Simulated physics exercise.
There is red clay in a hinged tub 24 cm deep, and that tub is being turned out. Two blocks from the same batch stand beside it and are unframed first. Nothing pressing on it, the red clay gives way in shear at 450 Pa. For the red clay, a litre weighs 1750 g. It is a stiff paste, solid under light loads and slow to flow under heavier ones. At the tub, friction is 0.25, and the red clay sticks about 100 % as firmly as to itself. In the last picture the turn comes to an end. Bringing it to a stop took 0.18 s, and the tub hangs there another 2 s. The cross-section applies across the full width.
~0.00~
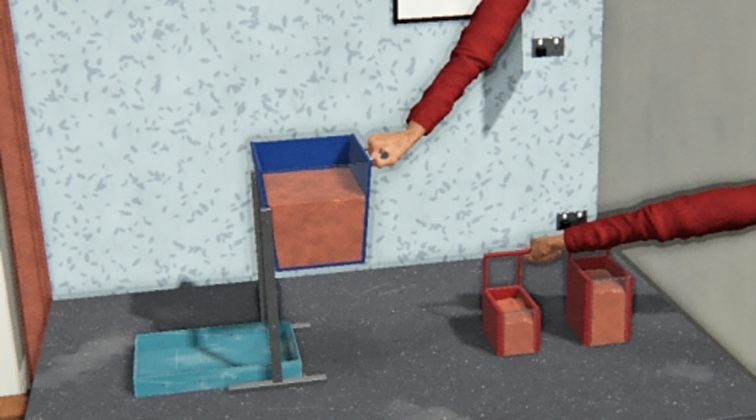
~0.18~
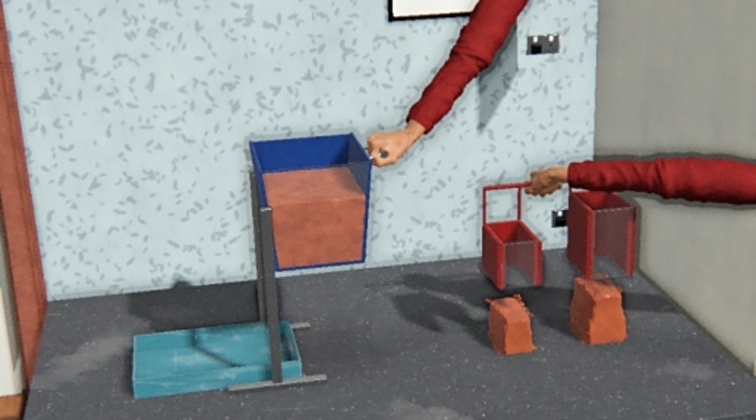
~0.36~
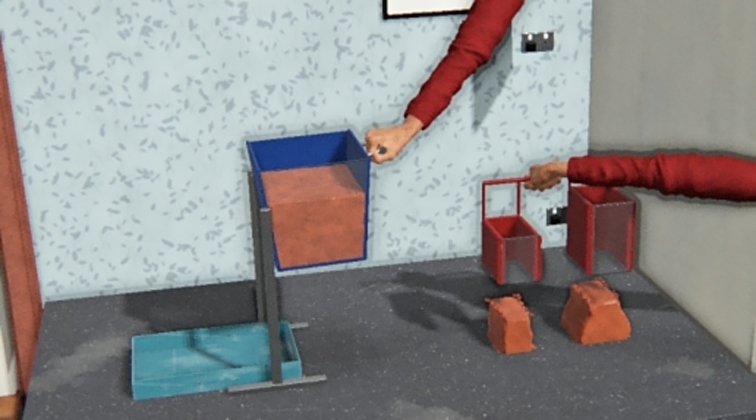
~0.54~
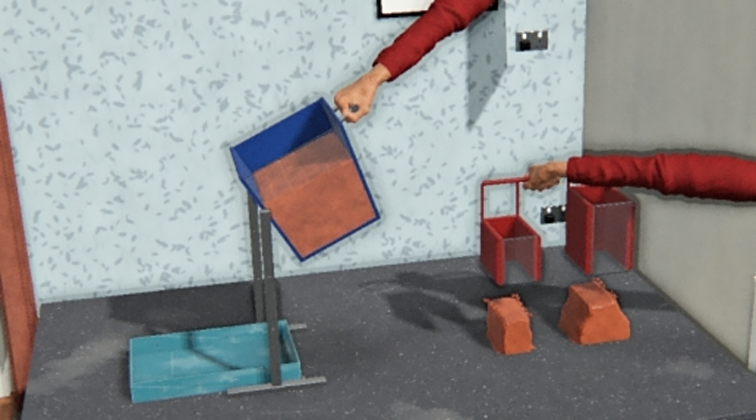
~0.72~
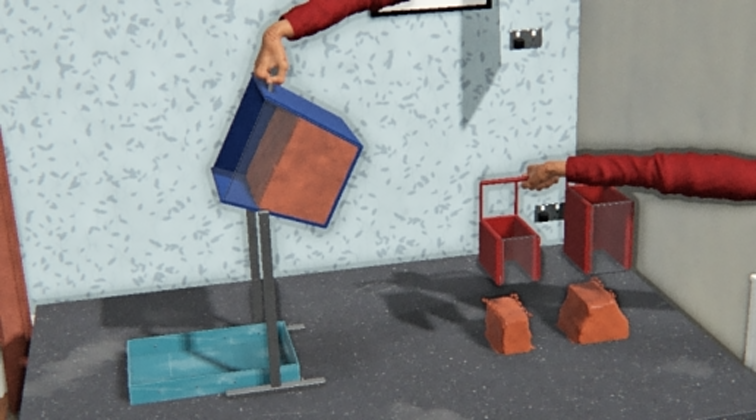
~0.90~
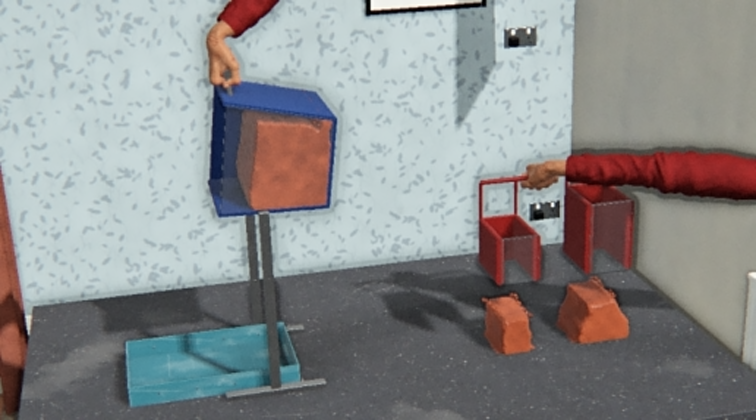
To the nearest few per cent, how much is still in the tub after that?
About 81 %.
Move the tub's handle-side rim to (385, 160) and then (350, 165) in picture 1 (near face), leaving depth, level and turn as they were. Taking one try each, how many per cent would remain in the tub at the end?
Roughly 70 %, then 100 %.
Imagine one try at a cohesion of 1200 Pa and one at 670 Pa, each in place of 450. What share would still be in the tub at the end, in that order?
You'd see 100 percent the first time and 100 percent the second.
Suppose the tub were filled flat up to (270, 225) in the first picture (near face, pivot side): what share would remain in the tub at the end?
I'd put it close to 100 in a hundred.
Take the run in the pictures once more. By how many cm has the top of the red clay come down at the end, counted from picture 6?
About 1 cm.
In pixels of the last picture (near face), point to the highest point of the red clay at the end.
Around (327, 122).
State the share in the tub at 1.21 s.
It's something like 95 % of the original load.
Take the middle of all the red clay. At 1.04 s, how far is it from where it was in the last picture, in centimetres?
Shift: Some 3 cm.
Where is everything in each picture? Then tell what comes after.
Handle-side rim at (368, 162), tilt 0 degrees; top of the red clay at (286, 203); blocks stand 9.9 cm, 15 cm (left to right), in the first frame.
Handle-side rim at (368, 162), tilt 0 degrees; top of the red clay at (286, 203); blocks stand 9.8 cm, 14 cm (left to right), in the second frame.
Handle-side rim at (367, 159), tilt 2 degrees; top of the red clay at (352, 195); blocks stand 9.8 cm, 12 cm (left to right), in the third frame.
Handle-side rim at (338, 125), tilt 25 degrees; top of the red clay at (352, 162); blocks stand 9.8 cm, 11 cm (left to right), in the fourth frame.
Handle-side rim at (265, 100), tilt 63 degrees; top of the red clay at (303, 121); blocks stand 9.8 cm, 11 cm (left to right), in the fifth frame.
Handle-side rim at (225, 107), tilt 83 degrees; top of the red clay at (263, 124); blocks stand 9.8 cm, 11 cm (left to right), in the sixth frame.
After 1.04 s, the tub is at 83 degrees and holds 100 %.
After 1.21 s, the tub is at 83 degrees and holds 97 %.
After 1.38 s, the tub is at 83 degrees and holds 91 %.
After 1.55 s, the tub is at 83 degrees and holds 87 %.
After 2.90 s, at the end, the tub is at 83 degrees and holds 81 %.
